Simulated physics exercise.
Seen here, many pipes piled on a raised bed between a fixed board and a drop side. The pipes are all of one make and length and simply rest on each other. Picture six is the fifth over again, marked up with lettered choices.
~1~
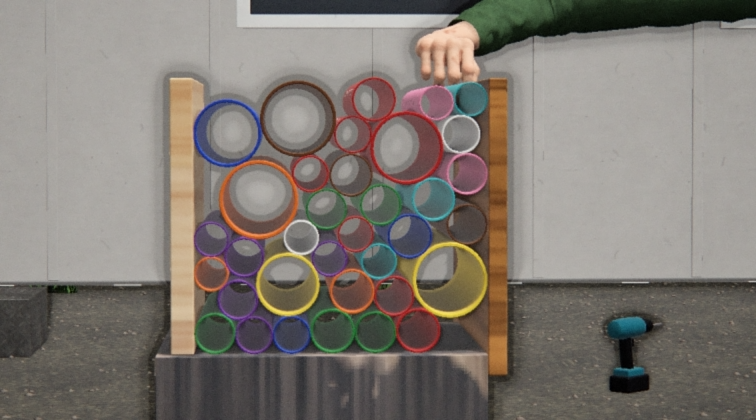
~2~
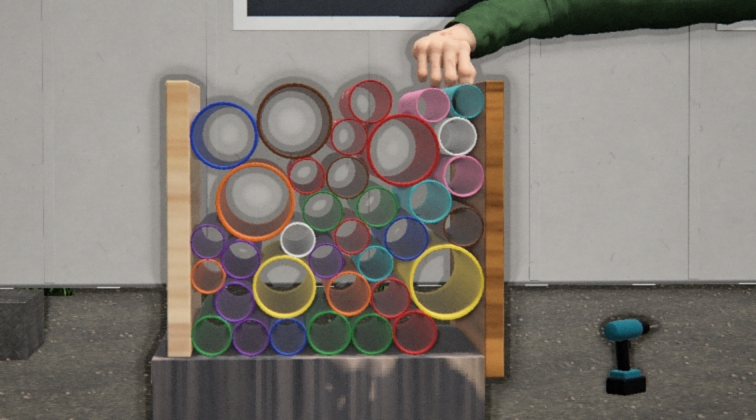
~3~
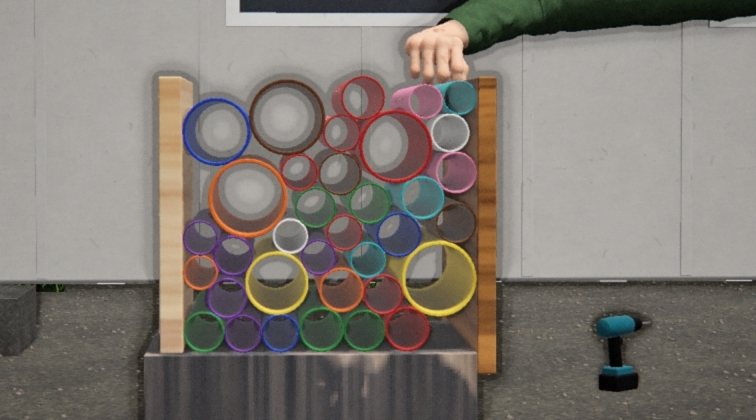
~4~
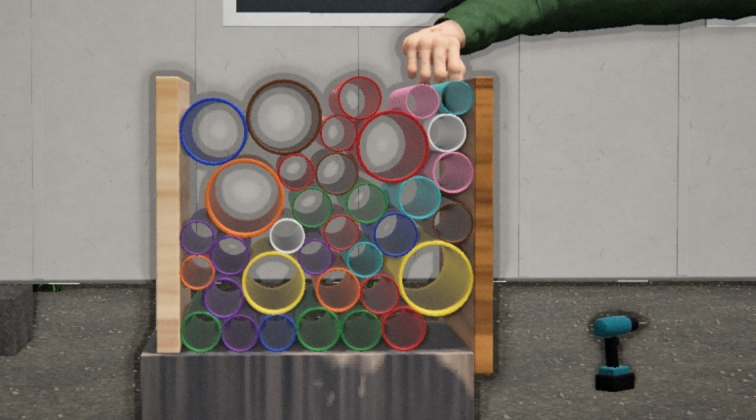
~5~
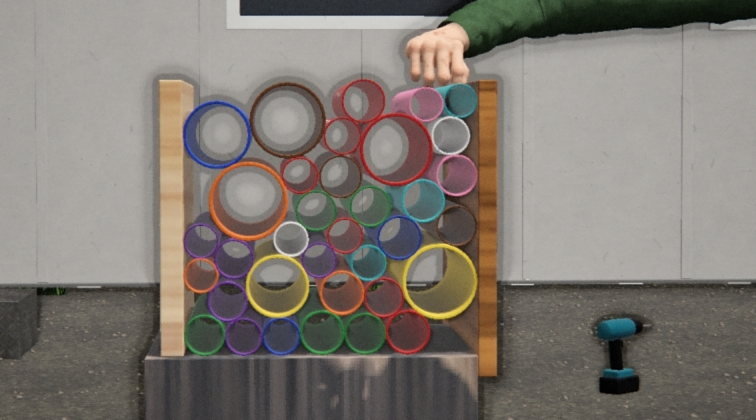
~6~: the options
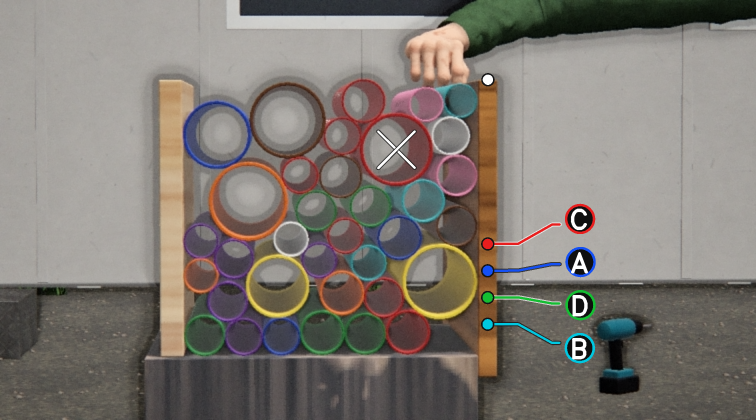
A hand rests on stacked colored pipes between wooden boards as the view shifts slightly.
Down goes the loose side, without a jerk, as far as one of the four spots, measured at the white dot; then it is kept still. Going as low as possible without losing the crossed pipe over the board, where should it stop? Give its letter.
No lower than C.
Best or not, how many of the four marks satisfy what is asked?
One of the four.
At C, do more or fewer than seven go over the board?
Fewer than seven.
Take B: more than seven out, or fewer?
It loses more than seven.
On the marked copy, A at (488, 271); B at (488, 324); C at (488, 244); D at (488, 298); the cross at (396, 150); the white dot at (488, 79).
Taking C. A third of the way, top of the board (478, 152).
Two thirds of the way, top of the board (478, 237).
When it is over, top of the board (478, 243), about four out over the board, the crossed one still inside.
As for the rest, A lets the crossed one out; B lets the crossed one out; D lets the crossed one out.
